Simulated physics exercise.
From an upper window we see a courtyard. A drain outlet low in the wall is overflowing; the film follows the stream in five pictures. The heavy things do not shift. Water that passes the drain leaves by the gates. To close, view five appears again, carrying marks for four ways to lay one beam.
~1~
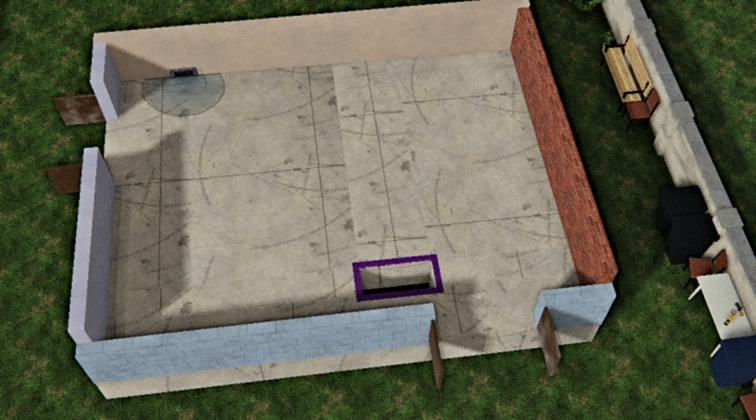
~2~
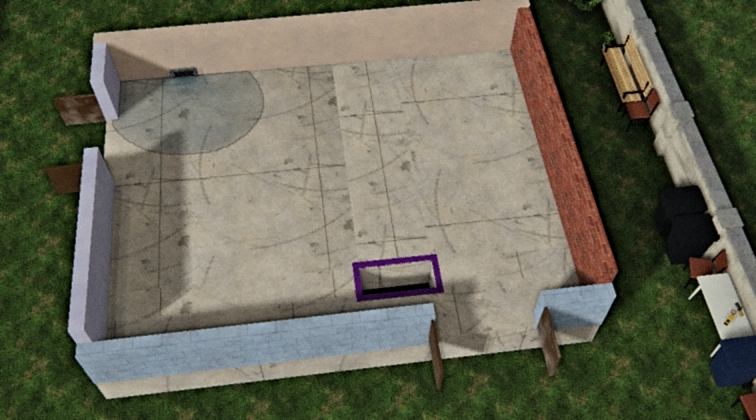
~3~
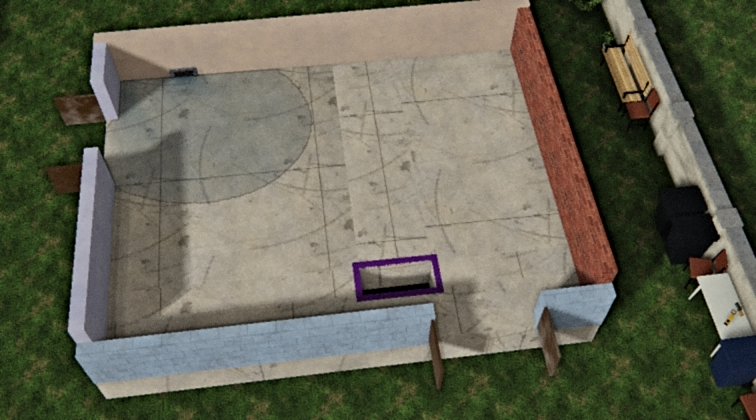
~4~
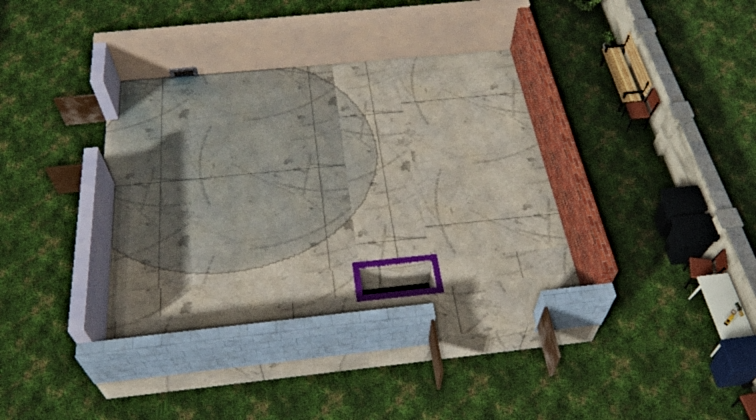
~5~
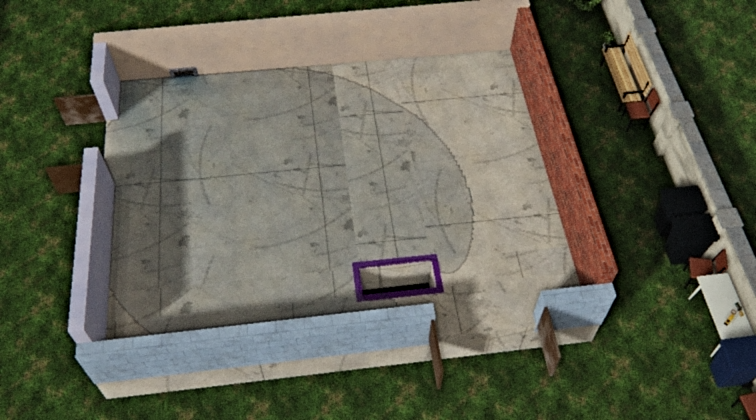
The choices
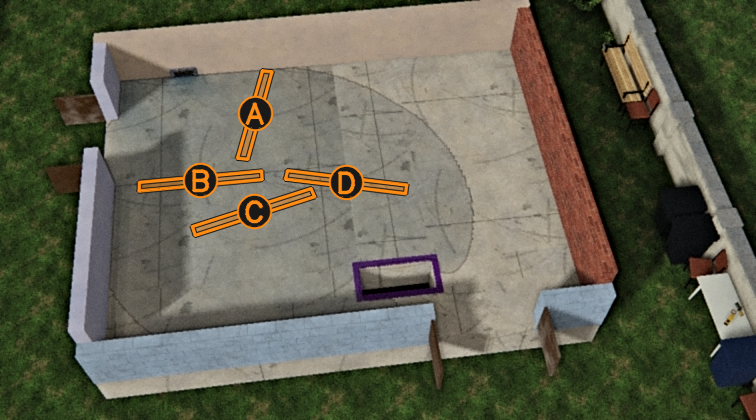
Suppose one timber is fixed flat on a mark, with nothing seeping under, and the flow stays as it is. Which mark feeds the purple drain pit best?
A.
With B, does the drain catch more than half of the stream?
No, it does not.
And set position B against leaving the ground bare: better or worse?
It is worse.
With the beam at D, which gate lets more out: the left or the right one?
More leaves on the right.
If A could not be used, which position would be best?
The answer is D.
On the marked copy, A from (242, 158) to (267, 71); B from (139, 186) to (261, 175); C from (193, 230) to (312, 192); D from (286, 174) to (406, 189).
With A, about 54 % of the stream goes into the purple drain pit, about 43 % out by the gates.
With B, about 23 % of the stream goes into the purple drain pit, about 77 % out by the gates.
With C, about 26 % of the stream goes into the purple drain pit, about 74 % out by the gates.
With D, about 39 % of the stream goes into the purple drain pit, about 60 % out by the gates.
